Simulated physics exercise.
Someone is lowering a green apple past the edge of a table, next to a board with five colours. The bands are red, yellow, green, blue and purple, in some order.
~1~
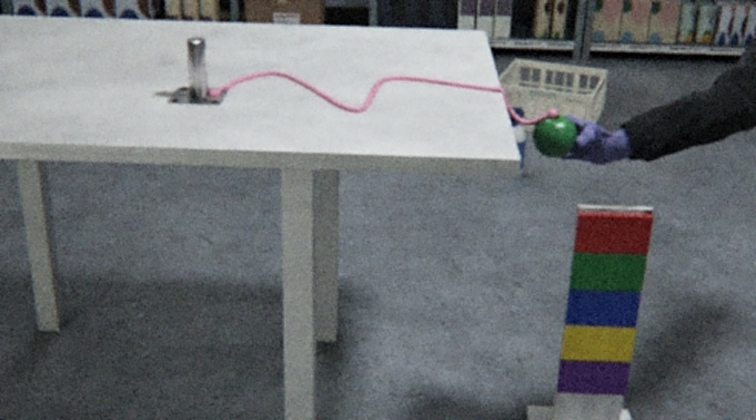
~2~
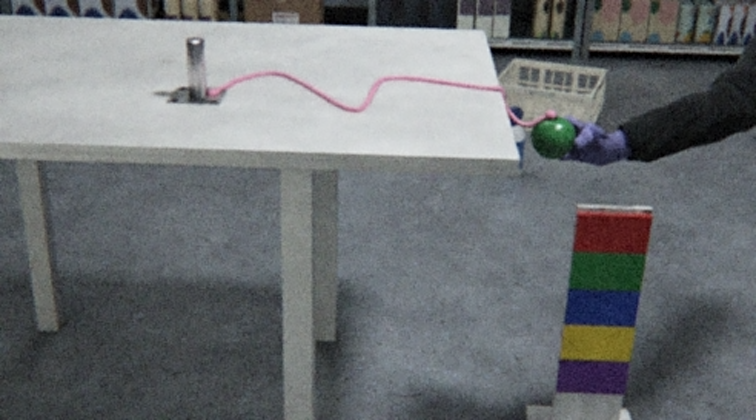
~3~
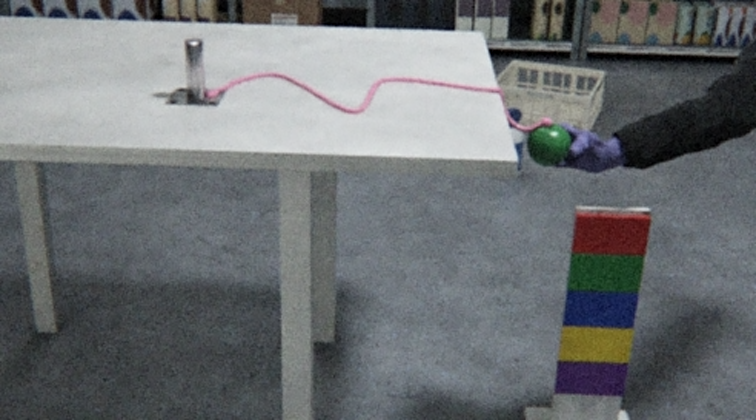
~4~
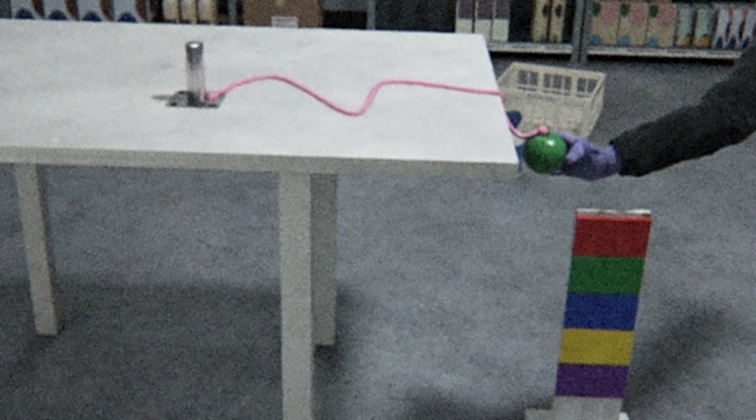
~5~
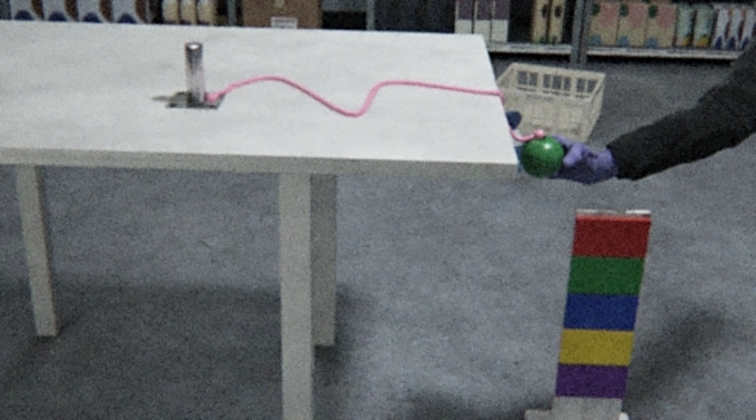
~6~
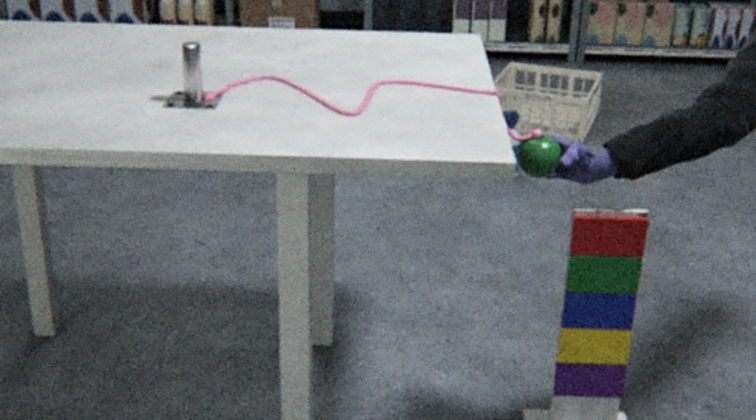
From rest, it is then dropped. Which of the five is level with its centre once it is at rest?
Yellow.
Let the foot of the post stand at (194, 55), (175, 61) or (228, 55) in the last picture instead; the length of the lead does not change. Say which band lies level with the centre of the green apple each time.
First try: Blue; second try: Blue; third try: Yellow.
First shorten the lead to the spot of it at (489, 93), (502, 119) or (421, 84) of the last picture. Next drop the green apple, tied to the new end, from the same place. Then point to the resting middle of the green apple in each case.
One spot per try: (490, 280), (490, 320), and (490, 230).
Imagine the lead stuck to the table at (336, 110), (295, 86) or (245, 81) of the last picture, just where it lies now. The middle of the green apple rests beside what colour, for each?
Results, in sequence: Green / blue / blue.
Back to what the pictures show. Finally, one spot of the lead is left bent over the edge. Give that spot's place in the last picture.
It's the point at about (366, 101).
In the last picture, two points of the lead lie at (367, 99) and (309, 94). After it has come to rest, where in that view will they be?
(499, 111) for the first, (381, 99) for the second.
Soon after, apple near (466, 347); level with yellow.
Then, apple near (487, 348); level with yellow.
At rest, apple near (477, 349); level with yellow. At yellow.
